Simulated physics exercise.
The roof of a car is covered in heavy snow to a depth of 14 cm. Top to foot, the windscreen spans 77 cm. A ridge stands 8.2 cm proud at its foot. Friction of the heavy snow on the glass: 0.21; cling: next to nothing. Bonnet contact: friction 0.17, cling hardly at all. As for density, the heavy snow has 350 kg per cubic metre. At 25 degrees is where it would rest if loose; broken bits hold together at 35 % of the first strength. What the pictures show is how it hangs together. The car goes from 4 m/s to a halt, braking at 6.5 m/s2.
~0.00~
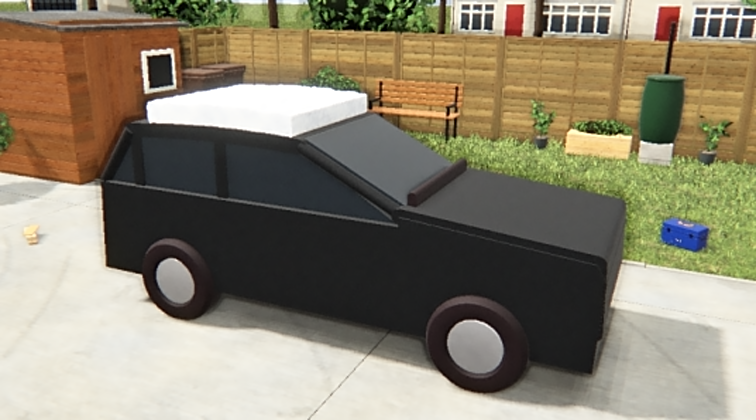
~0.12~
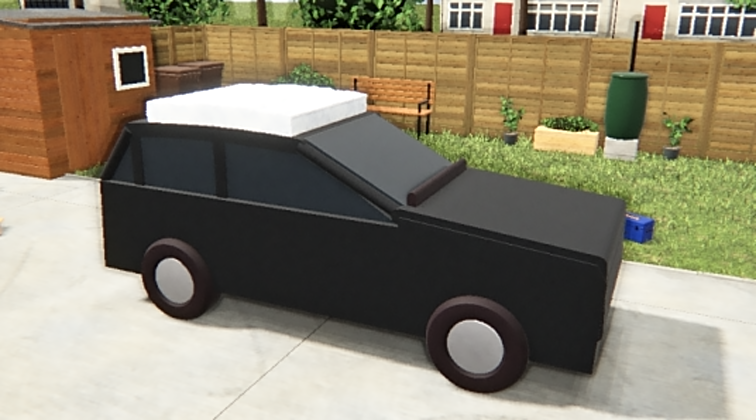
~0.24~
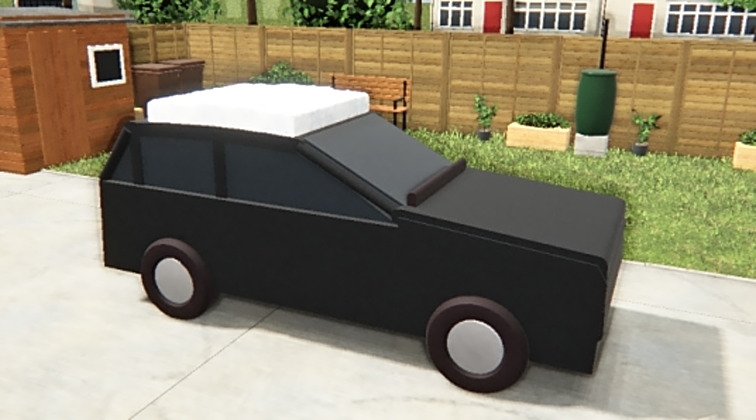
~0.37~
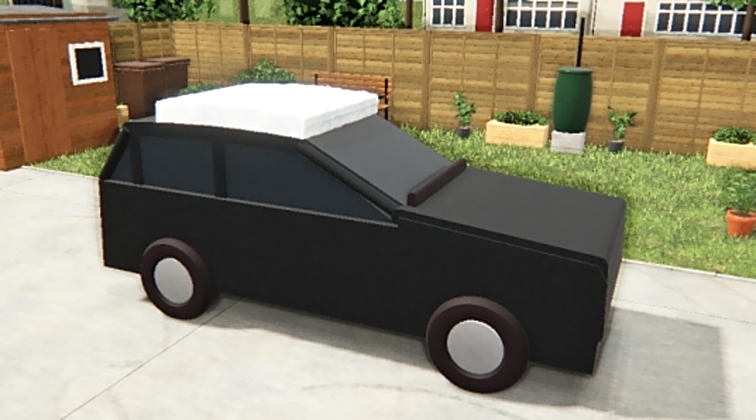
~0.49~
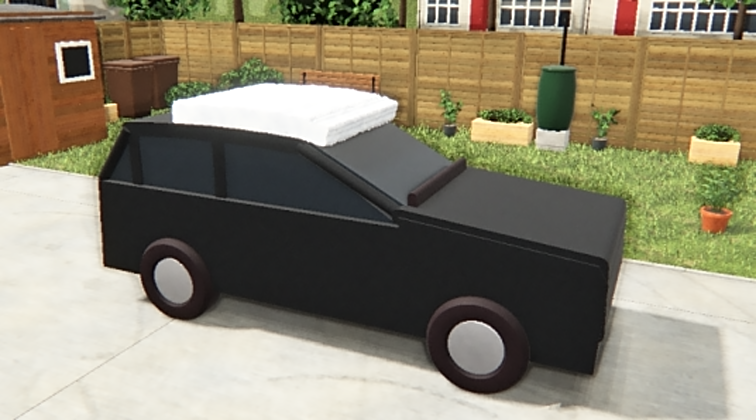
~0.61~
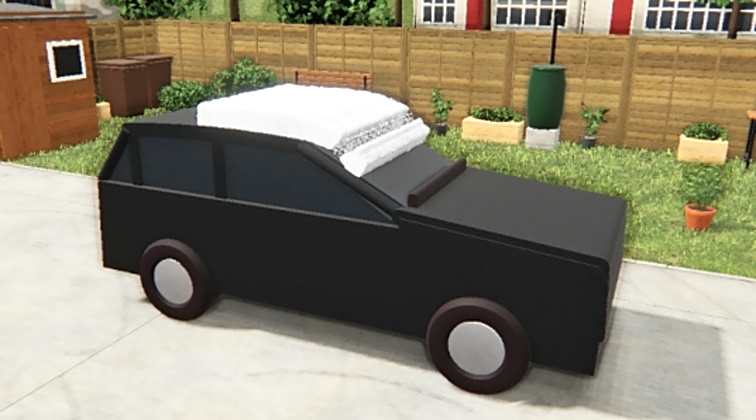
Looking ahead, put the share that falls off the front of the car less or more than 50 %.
It comes out in excess of 50 per cent.
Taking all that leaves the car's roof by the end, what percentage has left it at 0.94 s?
Roughly 100 percent.
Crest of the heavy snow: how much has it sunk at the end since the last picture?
Measured change: About 35 cm.
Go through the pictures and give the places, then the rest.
The first frame shows foremost bit of the heavy snow at (291, 119).
The second frame shows foremost bit of the heavy snow at (291, 119).
The third frame shows foremost bit of the heavy snow at (294, 121), its middle shifted 2.2 cm.
The fourth frame shows foremost bit of the heavy snow at (305, 122), its middle shifted 9.8 cm, 2 % of it past the top of the windscreen, in one piece.
The fifth frame shows foremost bit of the heavy snow at (328, 132), its middle shifted 24 cm, 15 % of it past the top of the windscreen, cracking.
The sixth frame shows foremost bit of the heavy snow at (367, 165), its middle shifted 46 cm, 33 % of it past the top of the windscreen, cracking.
After 0.94 s, none of the snow is on the roof, 64 % on the glass, 36 % on the bonnet and none has gone off the nose.
After 1.33 s, none of the snow is on the roof, 16 % on the glass, 82 % on the bonnet and 2 % has gone off the nose.
After 1.72 s, none of the snow is on the roof, 16 % on the glass, 48 % on the bonnet and 36 % has gone off the nose.
After 2.12 s, none of the snow is on the roof, 16 % on the glass, 23 % on the bonnet and 61 % has gone off the nose.
After 2.80 s, none of the snow is on the roof, 16 % on the glass, 12 % on the bonnet and 73 % has gone off the nose.
